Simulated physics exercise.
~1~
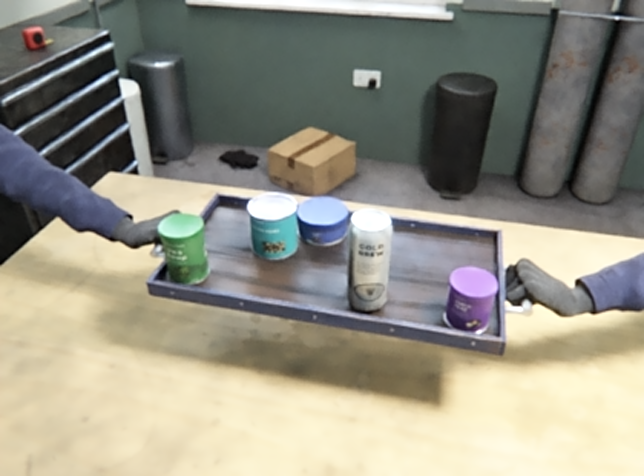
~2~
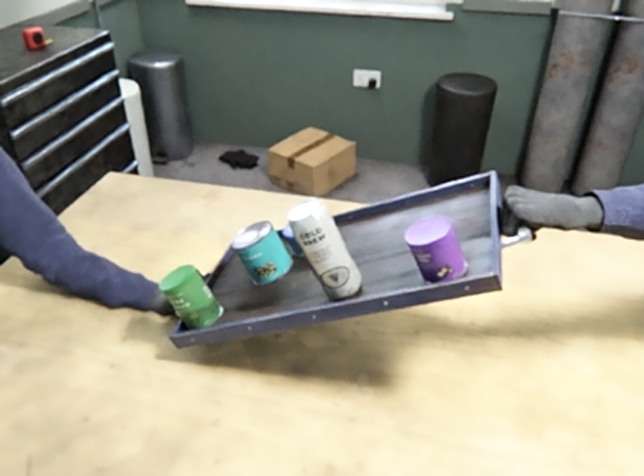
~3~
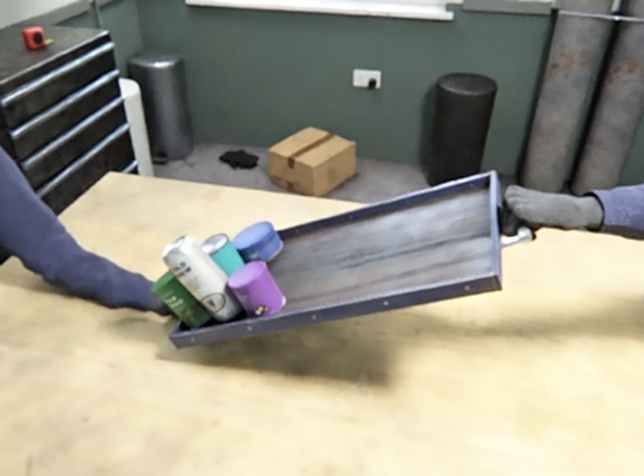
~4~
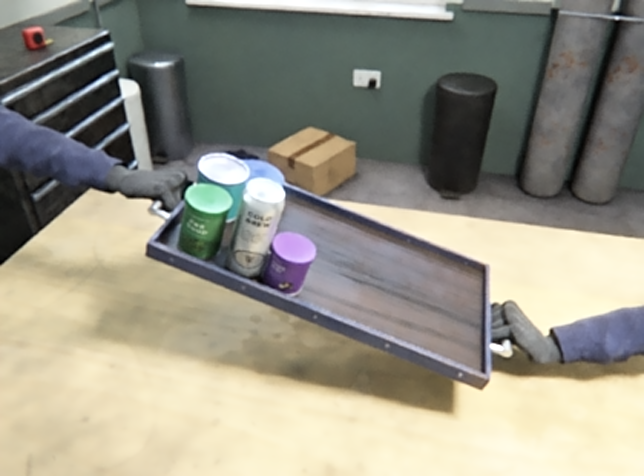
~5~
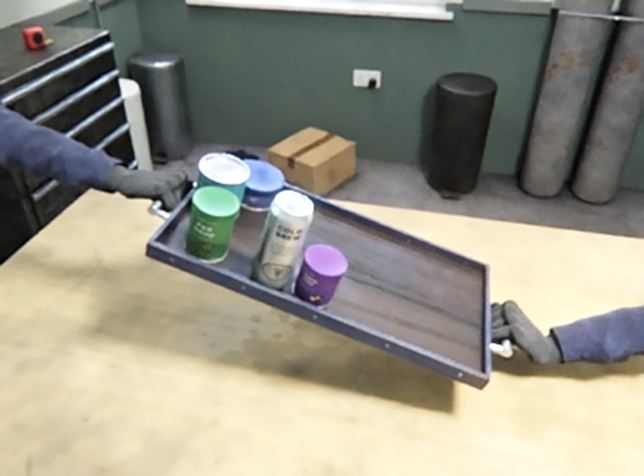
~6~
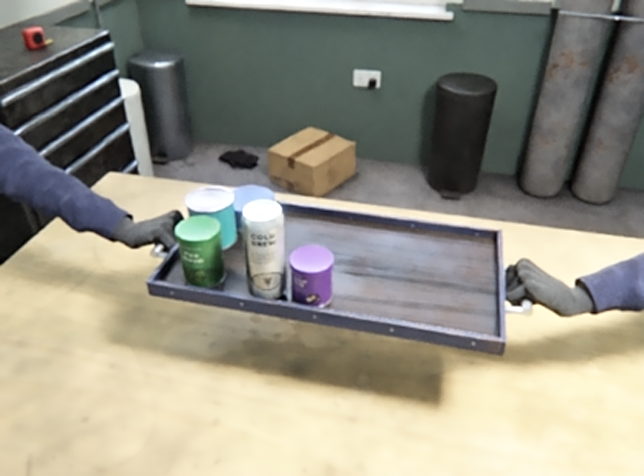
Gloved hands tilting a tray left, then right, then level, its five containers sliding left and ending upright, bunched near the left end.
